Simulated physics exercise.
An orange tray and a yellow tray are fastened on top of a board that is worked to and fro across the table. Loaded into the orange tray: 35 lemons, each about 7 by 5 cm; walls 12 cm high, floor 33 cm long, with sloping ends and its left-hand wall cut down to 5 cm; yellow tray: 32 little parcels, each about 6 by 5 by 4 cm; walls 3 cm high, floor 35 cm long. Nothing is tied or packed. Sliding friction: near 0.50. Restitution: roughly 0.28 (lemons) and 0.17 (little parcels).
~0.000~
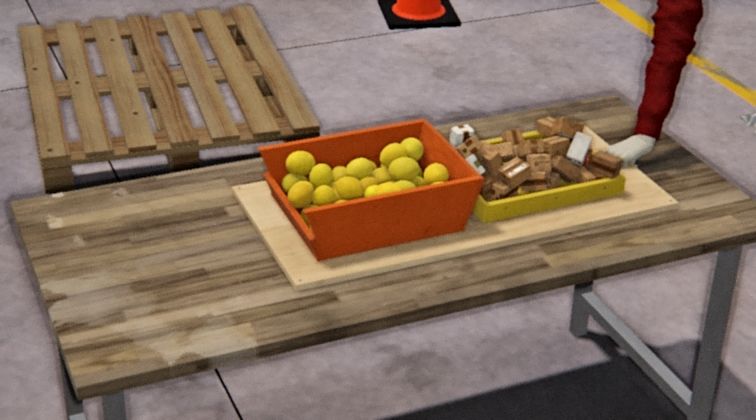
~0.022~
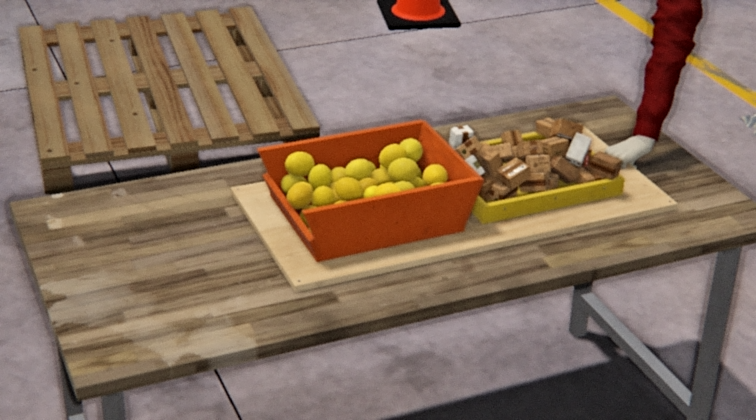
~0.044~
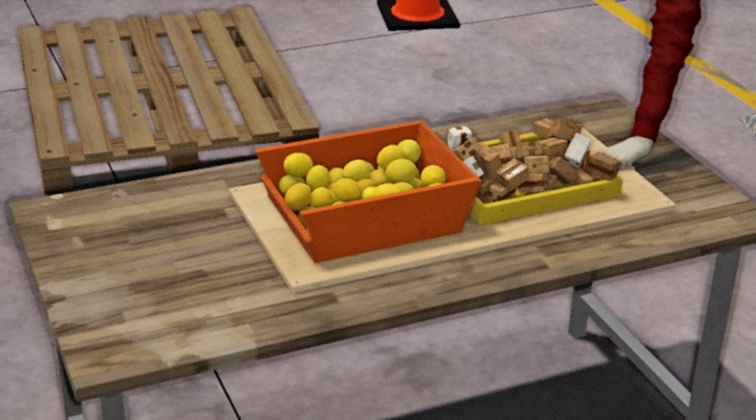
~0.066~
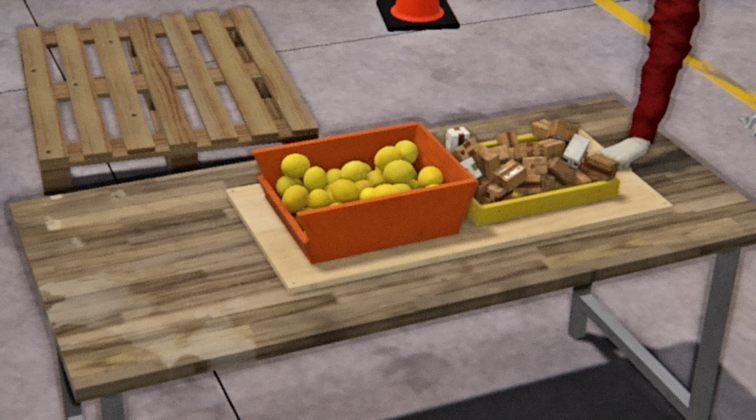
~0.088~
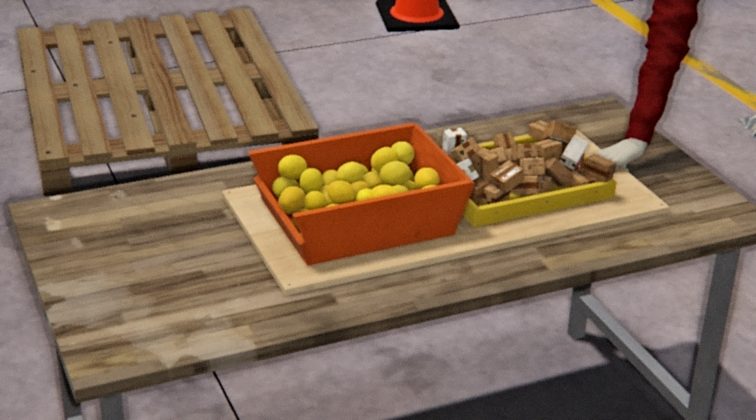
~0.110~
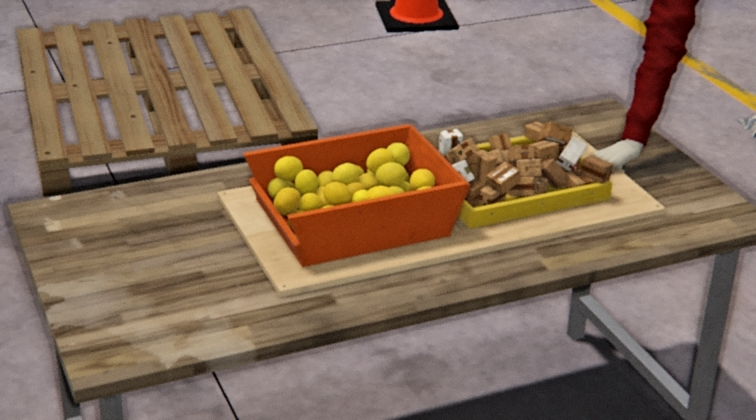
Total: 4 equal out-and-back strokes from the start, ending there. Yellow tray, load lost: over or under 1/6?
Under.
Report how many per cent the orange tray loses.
Lost from the orange tray: 5 percent.
After 0.55 s, orange tray 35 in, 0 out and yellow tray 32 in, 0 out.
After 1.10 s, orange tray 34 in, 1 out and yellow tray 31 in, 1 out.
After 1.88 s, orange tray 34 in, 1 out and yellow tray 31 in, 1 out.
Outcome (at 2.87 s), orange tray 34 in, 1 out and yellow tray 31 in, 1 out. Asked share, 1 of 32, 3 per cent.
